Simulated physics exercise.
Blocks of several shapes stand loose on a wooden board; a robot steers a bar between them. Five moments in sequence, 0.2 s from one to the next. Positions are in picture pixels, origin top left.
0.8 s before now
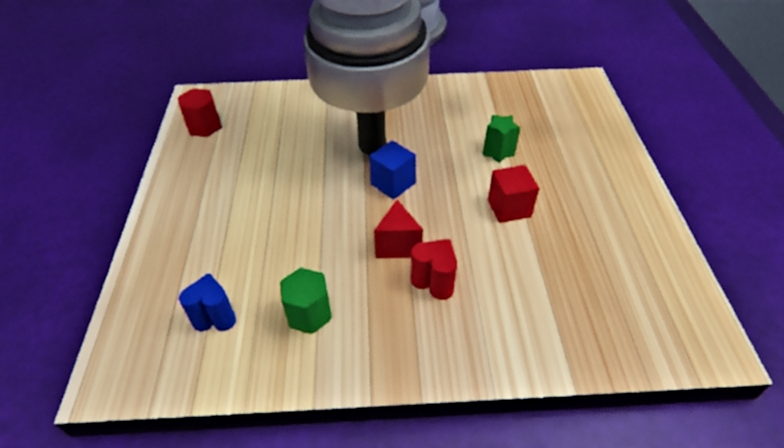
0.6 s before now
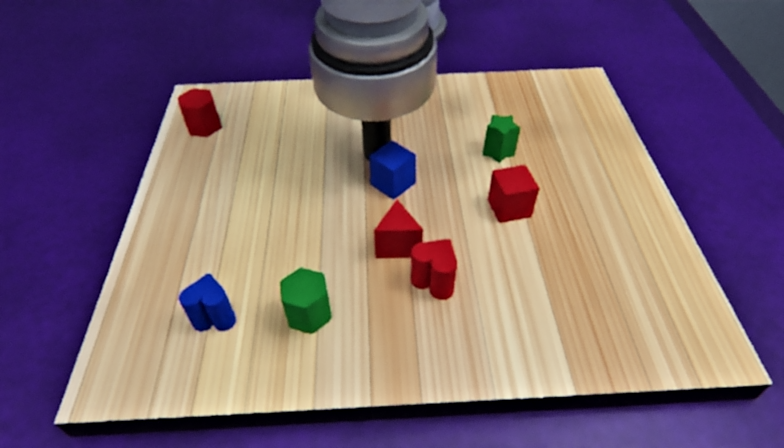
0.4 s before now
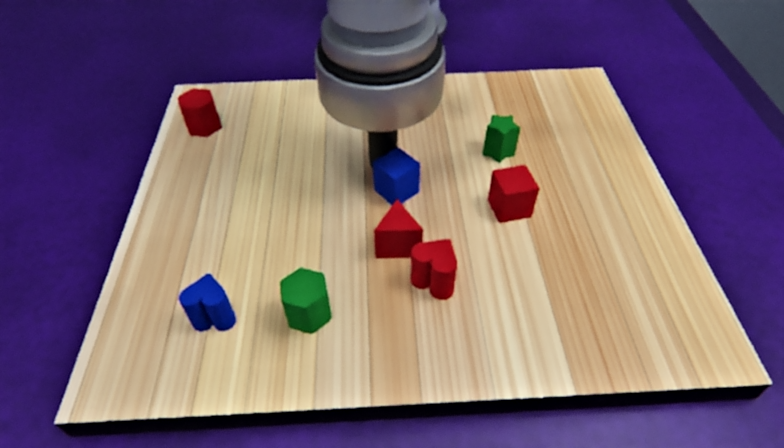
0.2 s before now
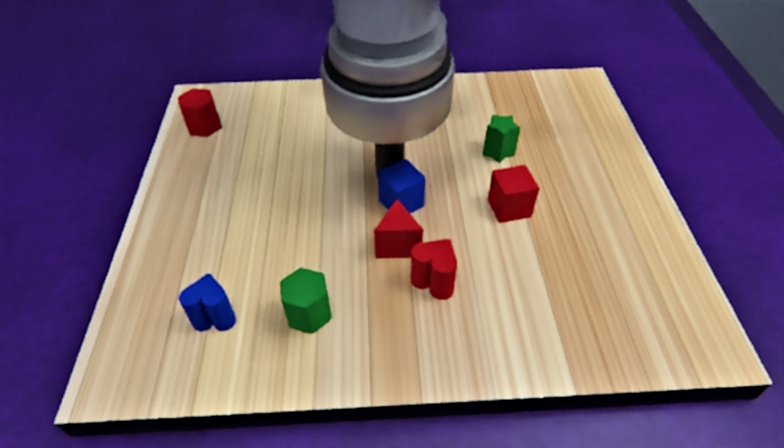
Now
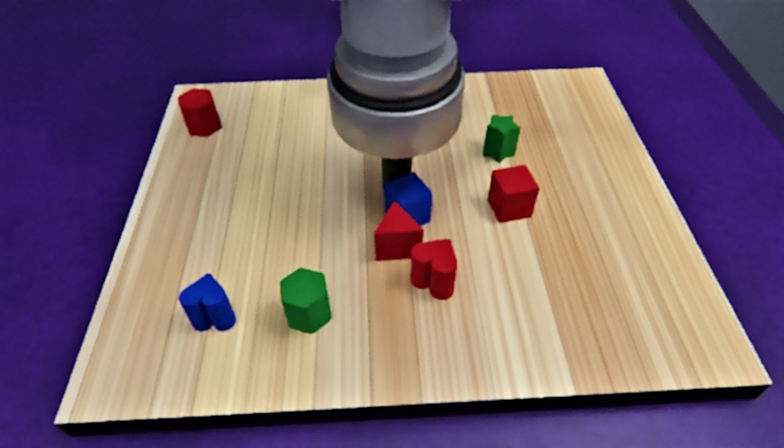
A grey robot arm with a dark bar reaches down from the top over a pale wooden board on a purple surface, seen from above at an angle. A blue cube, red triangle and red heart sit near the middle, a green star and red cube right, a blue heart and green hexagon lower left, another red block upper left. The arm moves down and slightly right, pushing the blue cube toward the triangle, while the camera stays still.
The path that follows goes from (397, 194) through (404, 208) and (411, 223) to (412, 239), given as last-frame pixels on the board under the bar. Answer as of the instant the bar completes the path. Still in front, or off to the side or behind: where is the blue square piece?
Still in front.
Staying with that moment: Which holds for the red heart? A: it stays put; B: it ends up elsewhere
The one that fits is B, it ends up elsewhere.
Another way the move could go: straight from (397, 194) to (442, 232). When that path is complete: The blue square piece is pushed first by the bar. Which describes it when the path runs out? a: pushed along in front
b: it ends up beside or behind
Answer: A.
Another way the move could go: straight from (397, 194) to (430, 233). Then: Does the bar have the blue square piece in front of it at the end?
I expect so.
What follows on the original path. Halfway along, bar (408, 208); red triangular piece (395, 224); blue square piece (423, 210).
At the end, bar (412, 231); red triangular piece (390, 231); blue square piece (432, 234); red heart (441, 265), turned 15° anticlockwise.
